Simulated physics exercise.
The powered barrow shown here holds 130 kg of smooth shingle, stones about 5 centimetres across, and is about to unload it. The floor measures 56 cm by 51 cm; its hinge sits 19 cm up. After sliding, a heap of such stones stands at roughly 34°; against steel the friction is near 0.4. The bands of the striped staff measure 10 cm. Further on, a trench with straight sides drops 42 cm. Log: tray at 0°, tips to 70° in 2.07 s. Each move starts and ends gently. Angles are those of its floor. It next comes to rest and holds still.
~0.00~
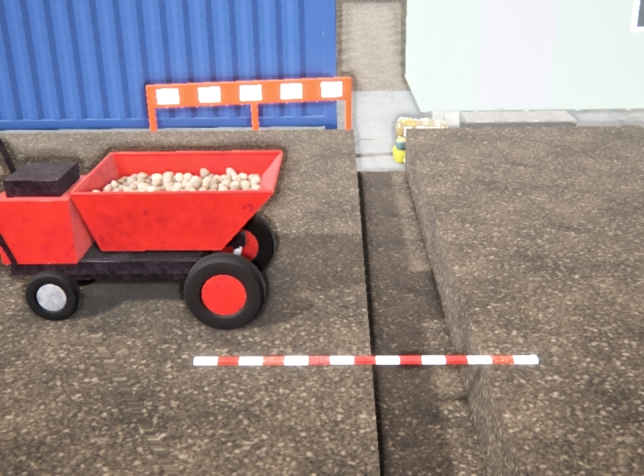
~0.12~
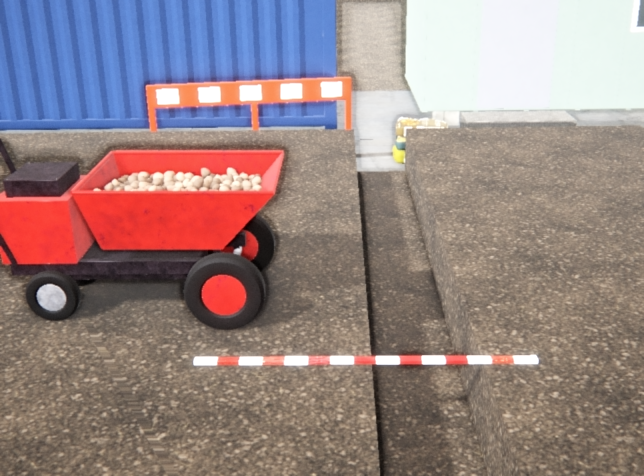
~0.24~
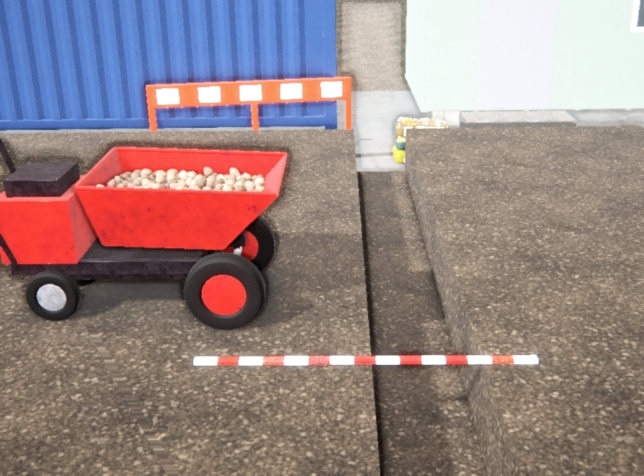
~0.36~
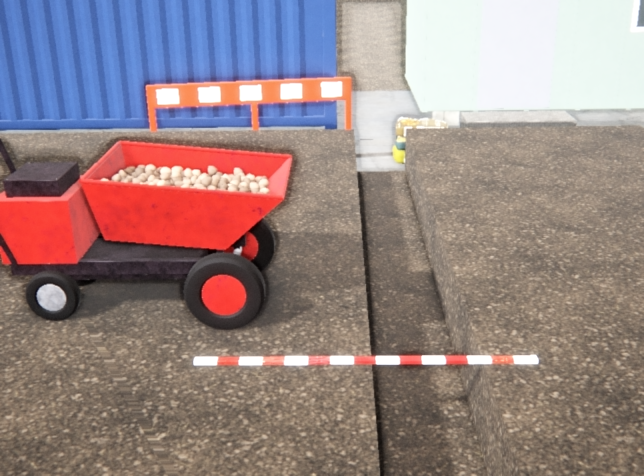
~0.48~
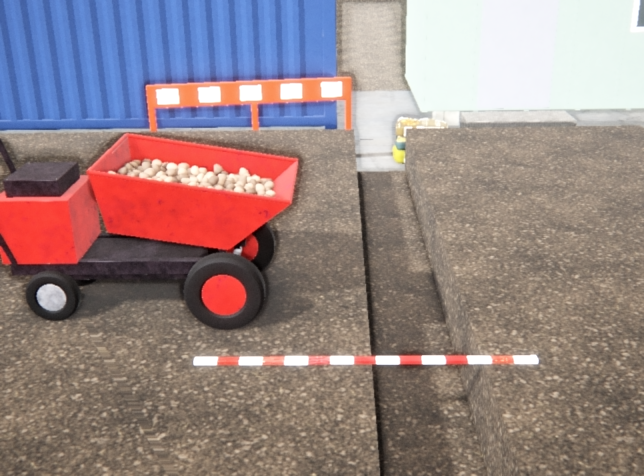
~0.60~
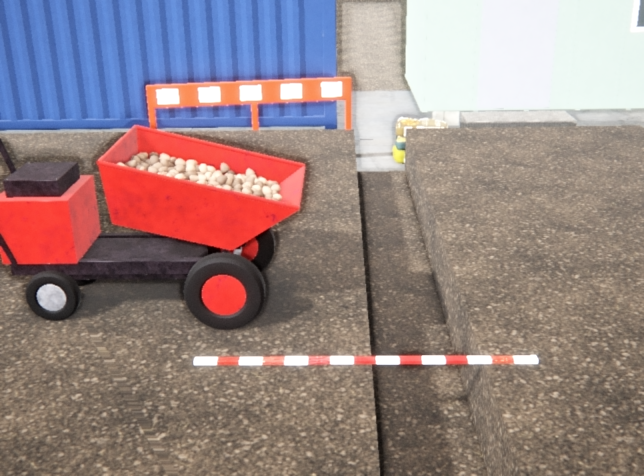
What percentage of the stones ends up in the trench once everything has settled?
About 96 per cent.
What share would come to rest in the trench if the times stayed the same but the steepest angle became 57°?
Share in trench: Approx. 80%.
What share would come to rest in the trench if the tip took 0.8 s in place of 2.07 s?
That would give about 95 percent.
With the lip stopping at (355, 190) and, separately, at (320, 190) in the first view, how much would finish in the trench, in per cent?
From the first spot near 85, from the second near 100 per cent.
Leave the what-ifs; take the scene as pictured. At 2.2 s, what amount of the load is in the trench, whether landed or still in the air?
Close to 60 per cent has got there by then.
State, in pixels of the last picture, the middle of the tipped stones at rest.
I'd put it close to (415, 358).
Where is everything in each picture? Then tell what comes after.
Lip at (272, 192), floor tilted 0°, highest stones at (162, 180), in the first picture.
The tray is at 1°, its lip at (273, 193); the top of the load is at (157, 179); the stones move at 0.1 m/s on average, in the second picture.
The tray is at 3°, its lip at (277, 195); the top of the load is at (159, 177); the stones move at 0.2 m/s on average, in the third picture.
Lip at (283, 198), floor tilted 6°, highest stones at (158, 173); the stones move at 0.2 m/s on average, in the fourth picture.
Lip at (290, 202), floor tilted 10°, highest stones at (164, 169); the stones move at 0.3 m/s on average, in the fifth picture.
The tray is at 14°, its lip at (299, 208); the top of the load is at (145, 162); the stones move at 0.3 m/s on average, in the sixth picture.
After 1.5 s the floor is at 59°; 98 % in the tray, 2 % short of the trench; the foremost stones are at (364, 281).
After 2.2 s the floor is at 70°; 30 % in the tray, 8 % short of the trench, 62 % in the trench; the foremost stones are at (460, 378).
After 2.5 s the floor is at 70°; 9 % in the tray, 8 % short of the trench, 83 % in the trench; the foremost stones are at (460, 380).
After 4.5 s the floor is at 70°; 0 % in the tray, 4 % short of the trench, 96 % in the trench; the foremost stones are at (460, 385).
